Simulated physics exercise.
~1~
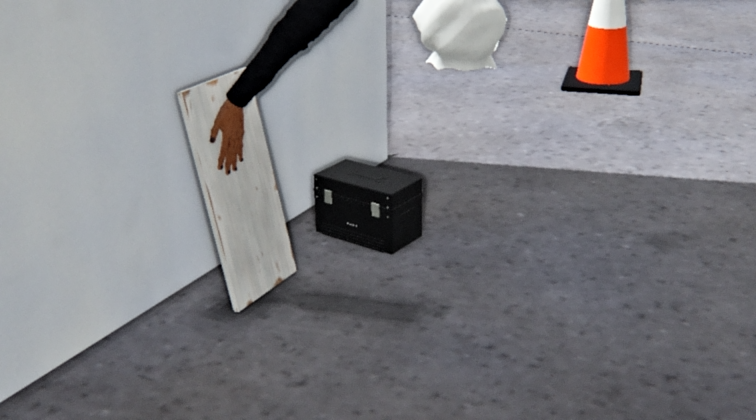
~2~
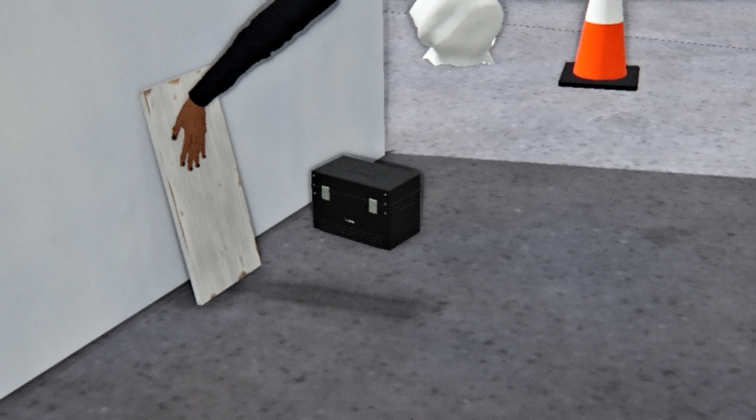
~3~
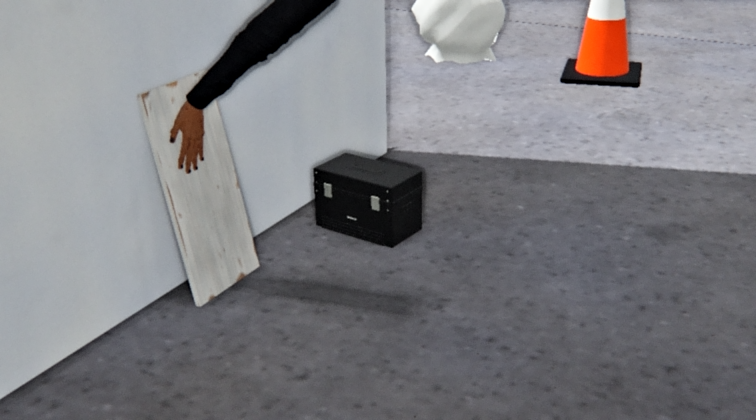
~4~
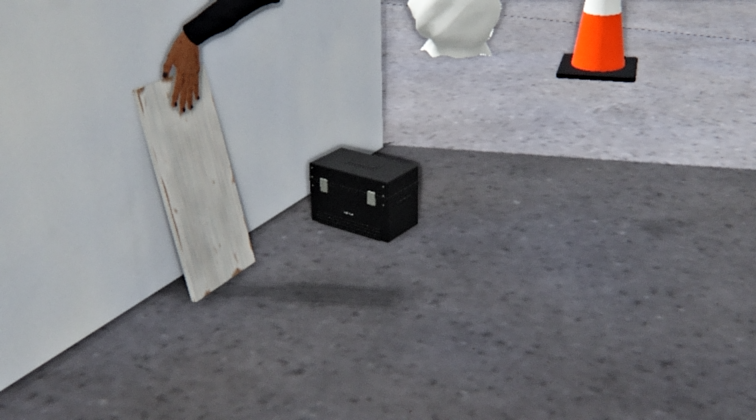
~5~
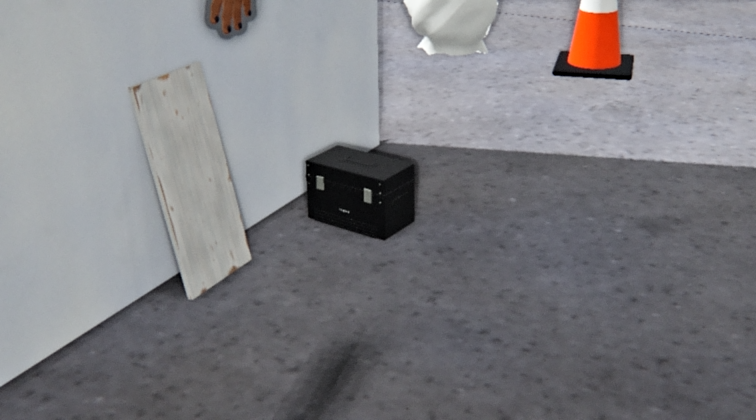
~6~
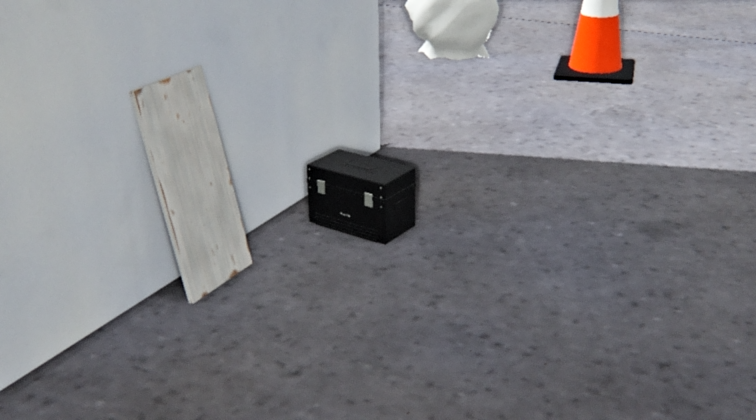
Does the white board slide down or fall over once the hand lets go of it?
No, the white board stays leaning against the wall after the hand has gone.
